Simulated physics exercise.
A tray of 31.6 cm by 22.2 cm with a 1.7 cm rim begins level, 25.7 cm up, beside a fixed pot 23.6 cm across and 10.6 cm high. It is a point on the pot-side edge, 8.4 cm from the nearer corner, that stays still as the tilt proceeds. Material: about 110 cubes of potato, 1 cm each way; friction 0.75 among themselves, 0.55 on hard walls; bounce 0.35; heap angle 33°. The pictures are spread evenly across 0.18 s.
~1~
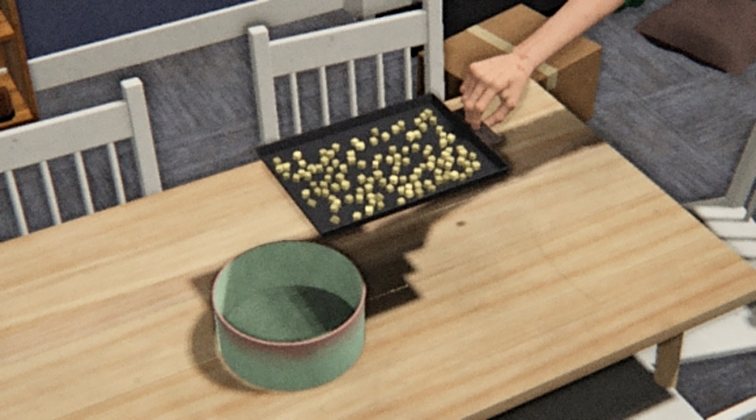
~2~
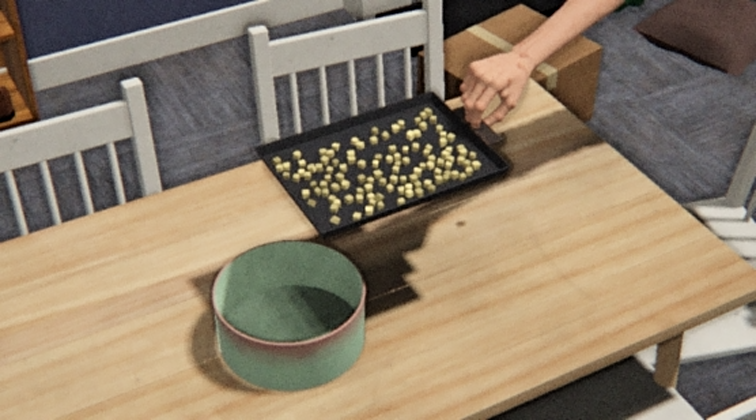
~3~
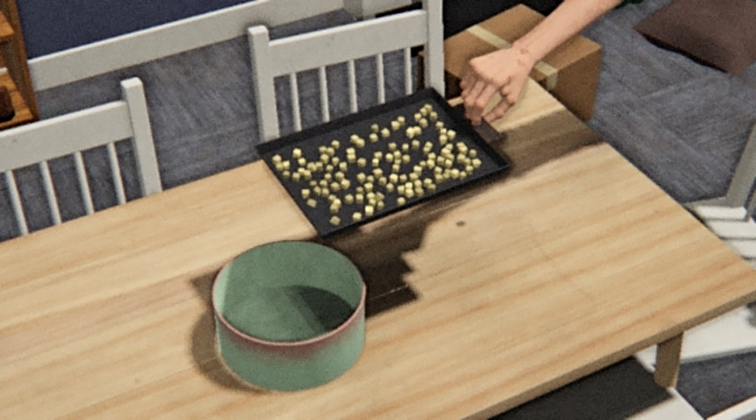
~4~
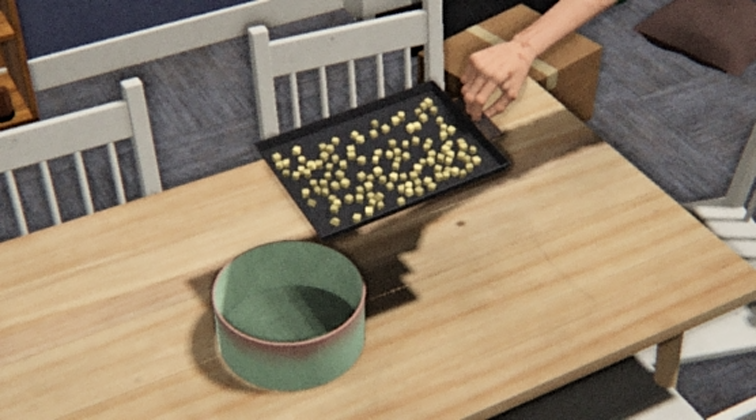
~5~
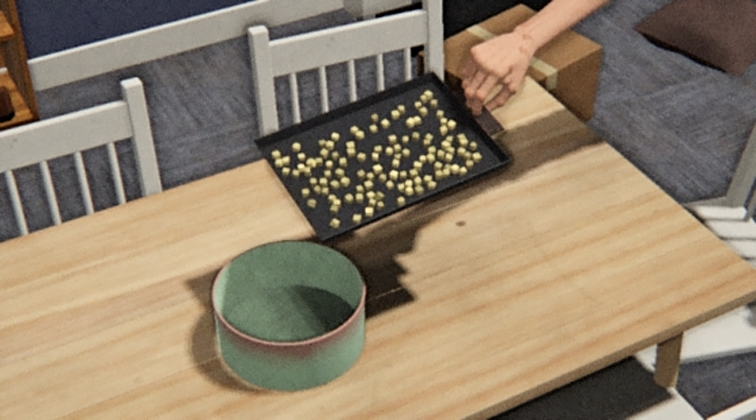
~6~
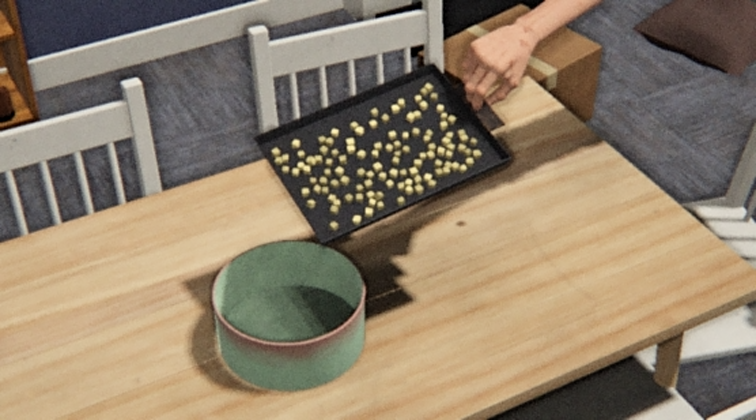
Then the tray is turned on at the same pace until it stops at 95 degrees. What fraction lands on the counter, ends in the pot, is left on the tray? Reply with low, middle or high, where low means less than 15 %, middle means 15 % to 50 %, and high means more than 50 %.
My answer: Counter - middle; pot - high; left on the tray - low.
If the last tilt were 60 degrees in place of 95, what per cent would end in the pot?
It would land at about 35 percent.
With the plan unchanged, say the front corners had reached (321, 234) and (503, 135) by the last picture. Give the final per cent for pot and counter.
Split: Pot = 85, counter = 15.
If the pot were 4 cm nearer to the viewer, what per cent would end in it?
Close to 85 per cent, then.
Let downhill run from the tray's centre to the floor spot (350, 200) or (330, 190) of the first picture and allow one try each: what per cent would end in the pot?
Near 80 and 75 percent, in that order.
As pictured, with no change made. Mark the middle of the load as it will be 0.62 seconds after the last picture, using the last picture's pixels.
Look near (356, 256) in the last picture.
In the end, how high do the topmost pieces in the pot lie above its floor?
I'd say near 1.5 centimetres.
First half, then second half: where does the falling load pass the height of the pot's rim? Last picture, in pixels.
Roughly (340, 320) to begin with, later roughly (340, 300).
Then, 0.37 s after the last picture, tilt 53 degrees; the tray holds 100 %, the pot 0 %.
Then, 0.62 s after the last picture, tilt 80 degrees; the tray holds 50 %, the pot 15 %.
Then, 0.97 s after the last picture, tilt 95 degrees; the tray holds 5 %, the pot 60 %.
In the end, counter 35 %, pot 65 %, tray 0 %.
